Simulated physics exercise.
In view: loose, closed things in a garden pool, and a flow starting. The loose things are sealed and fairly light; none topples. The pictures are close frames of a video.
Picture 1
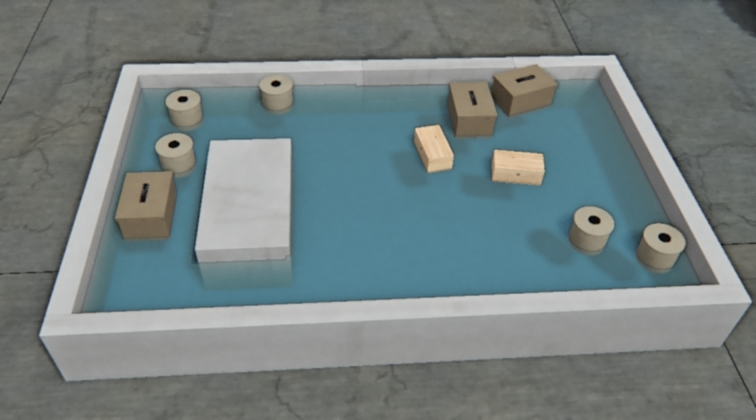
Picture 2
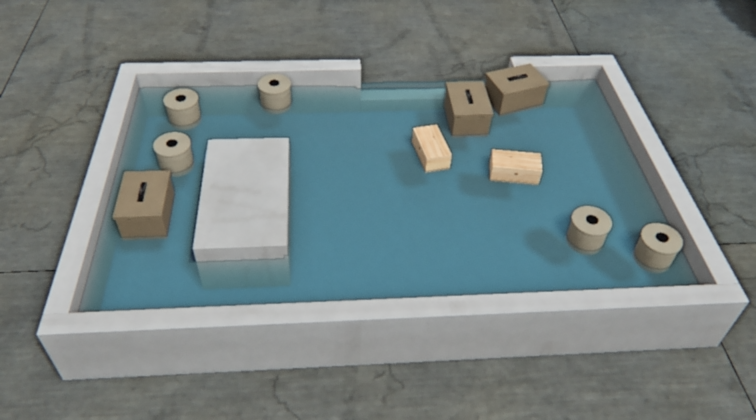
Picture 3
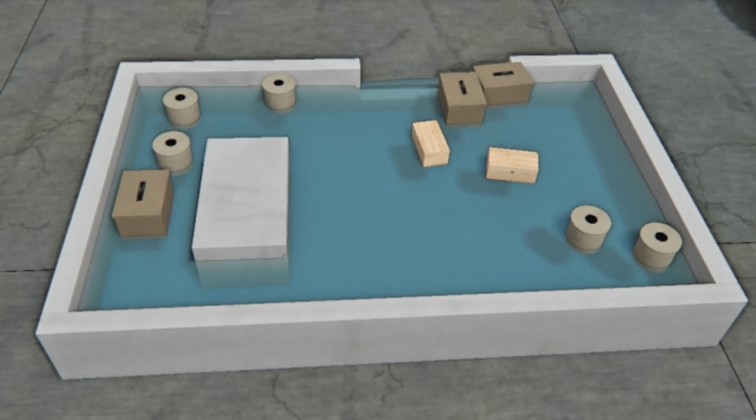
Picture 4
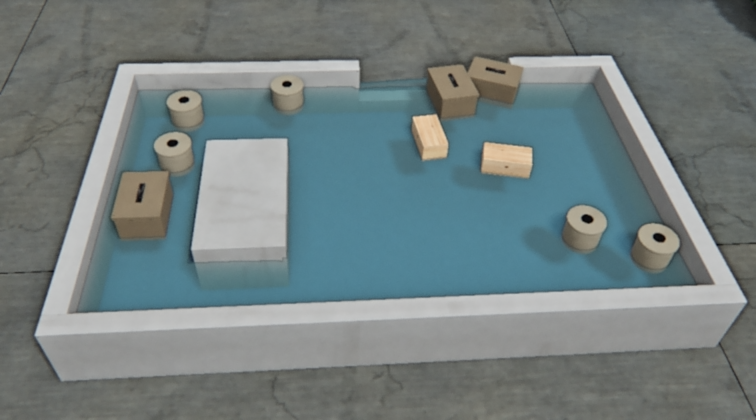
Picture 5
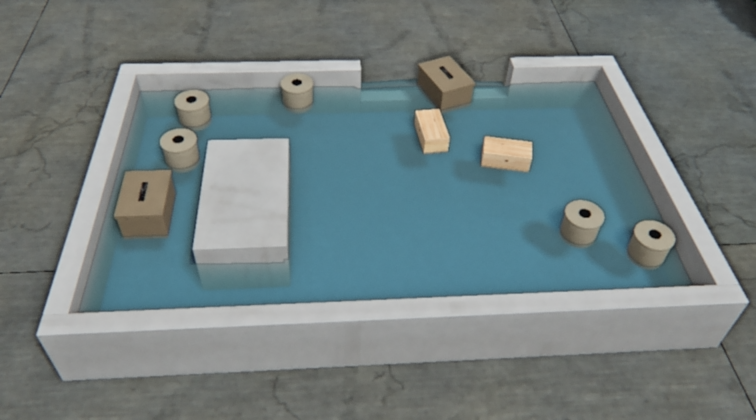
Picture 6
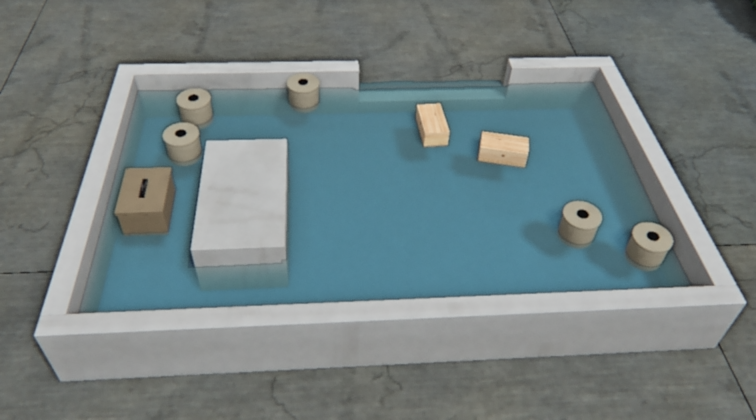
Two brown boxes with dark slots drift toward a gap that opens in the far wall of a white-rimmed pool, and pass out of view there one after the other. The blue water, set in grey paving and seen from above, holds a white slab, another brown box and cream cylinders at left, pale wooden blocks and two more cylinders at right. These floating pieces shift only slightly.
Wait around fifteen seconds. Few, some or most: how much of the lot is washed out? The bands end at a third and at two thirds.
Share: One to two thirds.
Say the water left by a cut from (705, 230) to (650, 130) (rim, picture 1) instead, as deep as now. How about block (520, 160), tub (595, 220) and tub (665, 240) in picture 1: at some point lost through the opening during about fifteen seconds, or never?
In that order: Washed out, carried outside, washed out.
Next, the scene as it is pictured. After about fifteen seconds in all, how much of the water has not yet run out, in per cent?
About 58 per cent.
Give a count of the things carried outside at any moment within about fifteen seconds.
The number is 5.
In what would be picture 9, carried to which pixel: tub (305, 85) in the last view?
Roughly at (338, 81).
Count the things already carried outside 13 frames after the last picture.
4 of them.
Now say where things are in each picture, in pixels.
In the first picture, a block at (434, 142), afloat; a tub at (276, 84) floats; 0 of 10 have shifted.
In the second picture, a block at (432, 141), afloat; a tub at (274, 84) floats; 0 of 10 have shifted.
In the third picture, a block at (431, 137) floats, close to its start; a tub at (279, 84) floats, close to its start; 3 of 10 have shifted.
In the fourth picture, a block at (430, 130), afloat, close to its start; a tub at (287, 85) floats, close to its start; 5 of 10 have shifted.
In the fifth picture, a block at (432, 124) floats, close to its start; a tub at (297, 83) floats, close to its start; 9 of 10 have shifted.
In the sixth picture, a block at (433, 118) floats, close to its start; a tub at (303, 83) floats, close to its start; 10 of 10 have shifted.
A moment on, 2 of 10 are out; 8 afloat.
Next, 4 of 10 are out; 6 afloat.
Later, 5 of 10 are out; 5 afloat.
In the end, 5 of 10 are out; 5 afloat.
